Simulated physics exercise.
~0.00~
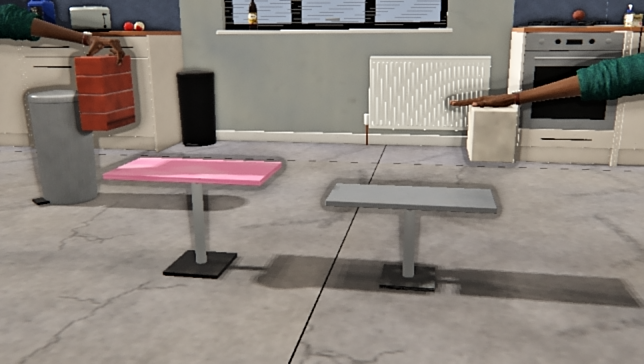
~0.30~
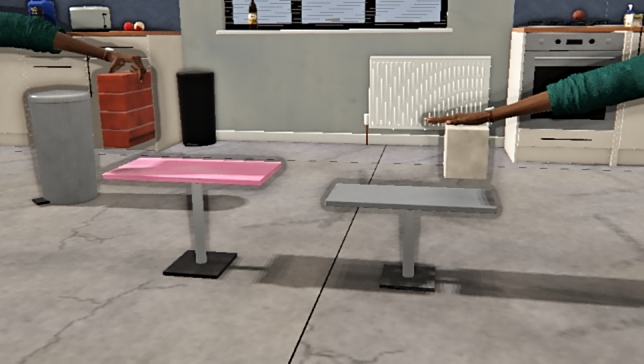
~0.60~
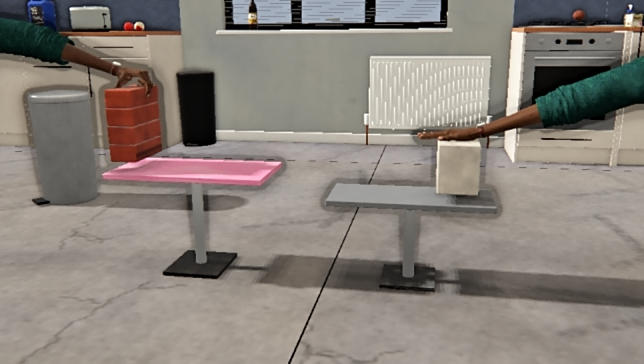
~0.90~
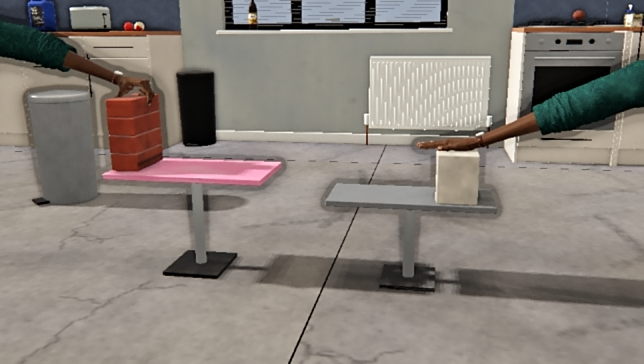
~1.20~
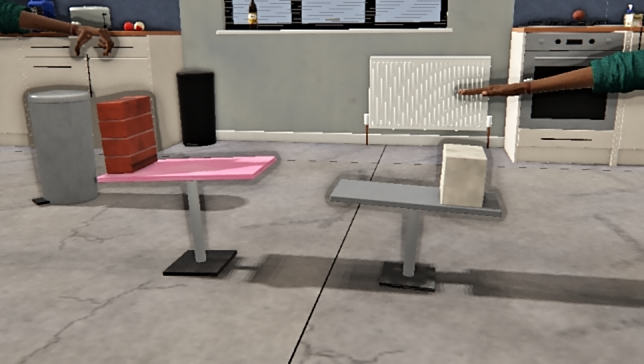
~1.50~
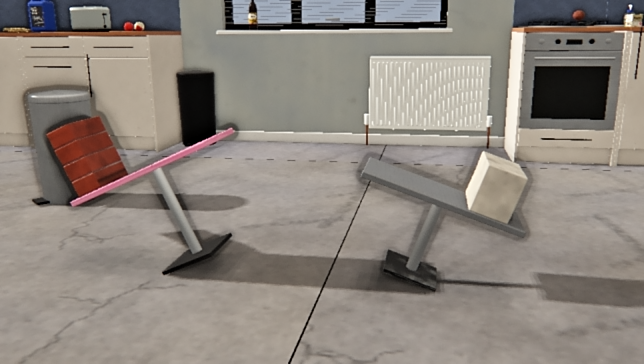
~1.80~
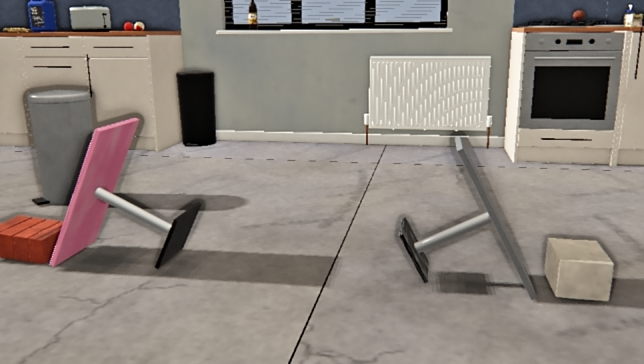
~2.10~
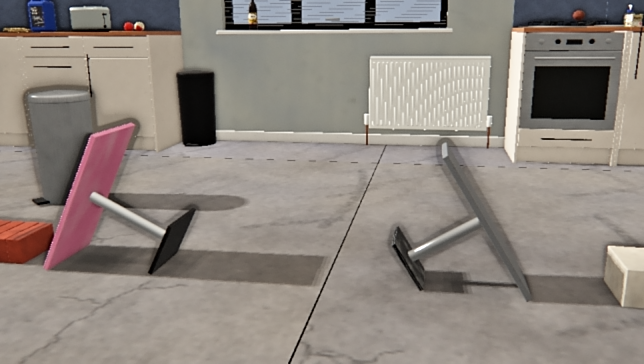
Two hands set bricks and a pale block on two small tables, and both topple outward.
